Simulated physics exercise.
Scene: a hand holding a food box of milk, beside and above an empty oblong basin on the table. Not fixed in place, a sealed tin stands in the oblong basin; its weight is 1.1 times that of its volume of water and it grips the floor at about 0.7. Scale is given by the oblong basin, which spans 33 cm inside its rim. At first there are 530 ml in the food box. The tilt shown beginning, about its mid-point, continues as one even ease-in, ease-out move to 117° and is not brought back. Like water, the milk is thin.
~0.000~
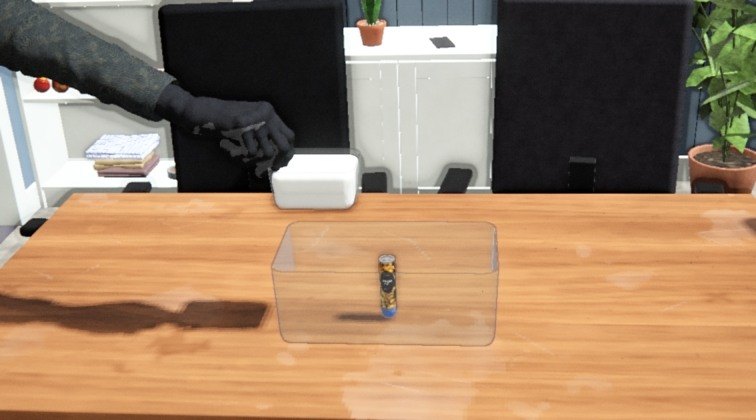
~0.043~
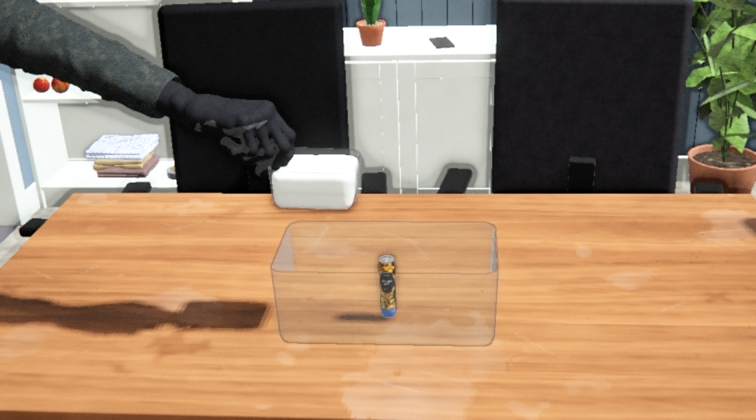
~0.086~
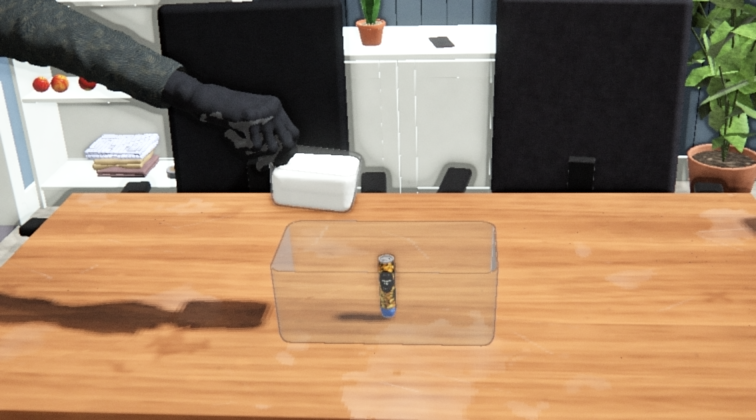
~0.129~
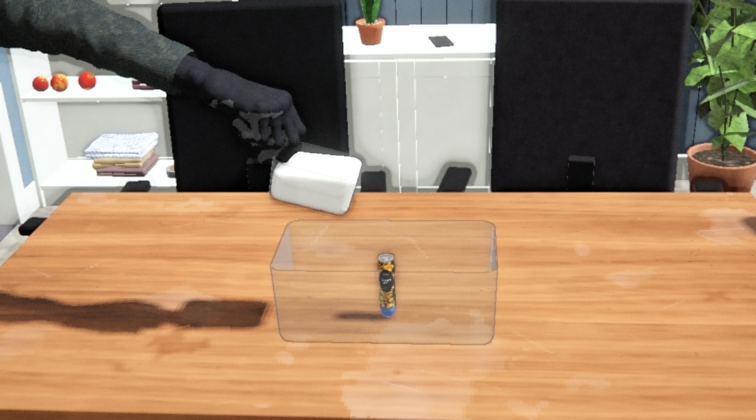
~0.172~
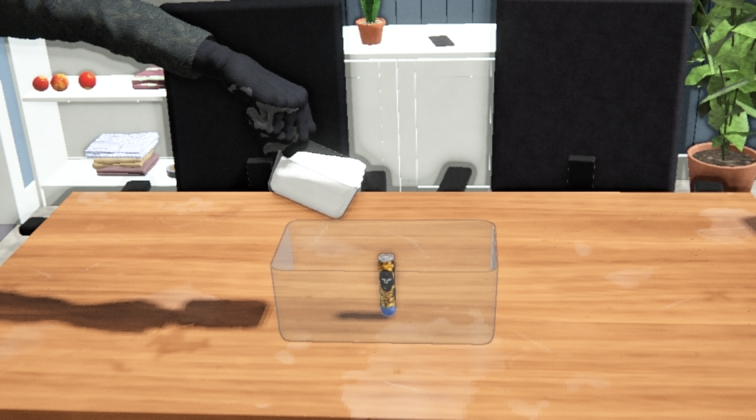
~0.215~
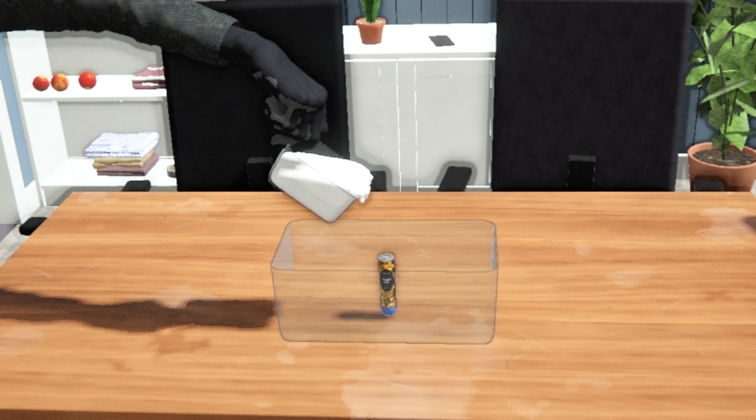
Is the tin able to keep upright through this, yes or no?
Yes, it remains upright.
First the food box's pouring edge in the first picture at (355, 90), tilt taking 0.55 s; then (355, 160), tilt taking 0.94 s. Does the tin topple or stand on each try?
The tin stays vertical the first time and stays vertical the second time.
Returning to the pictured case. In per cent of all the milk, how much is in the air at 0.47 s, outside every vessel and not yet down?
Some 22 per cent, I reckon.
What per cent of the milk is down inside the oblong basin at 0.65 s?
Some 98 per cent.
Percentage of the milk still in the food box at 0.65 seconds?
About 0 percent.
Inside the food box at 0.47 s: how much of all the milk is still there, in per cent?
Portion remaining: Approx. 8 per cent.
Then, 0.47 s in, the tilt is 110° and 8 per cent is still to pour; the tin stands where it began.
Then, 0.65 s in, the tilt is 117° and 0 per cent is still to pour; the tin stands 1 cm from where it began.
Then, 0.84 s in, the tilt is 117° and 0 per cent is still to pour; the tin stands where it began.
Then, 1.05 s in, the tilt is 117° and 0 per cent is still to pour; the tin stands where it began.
Finally, the tin stands where it began.
